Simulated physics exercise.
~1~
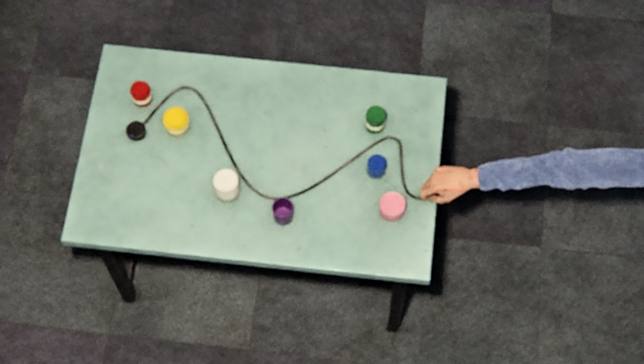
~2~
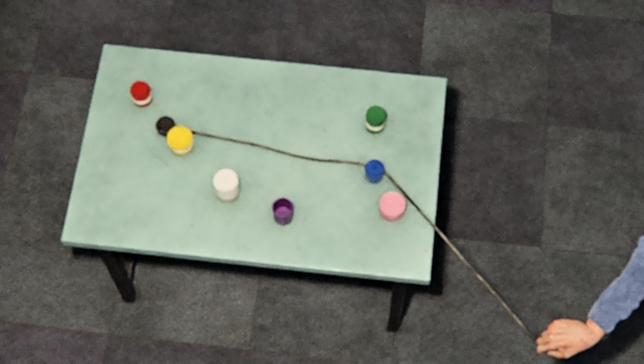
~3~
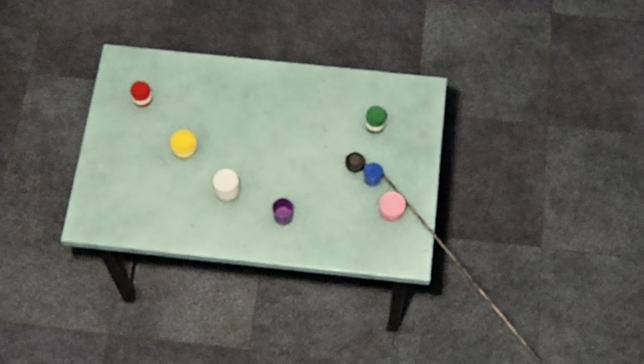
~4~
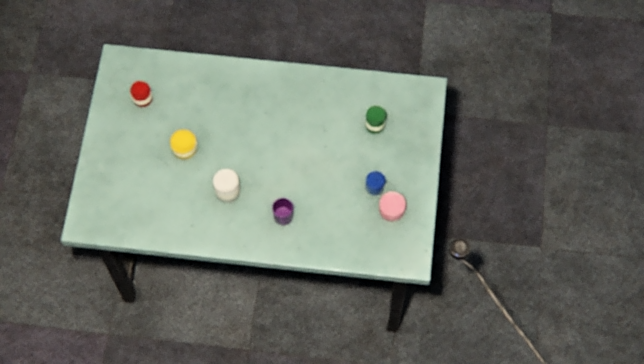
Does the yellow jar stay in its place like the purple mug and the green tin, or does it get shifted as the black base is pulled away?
The yellow jar gets shifted a moderate way across the desk, though it stays on top. The purple mug hardly moves and the green tin stays about where it is.
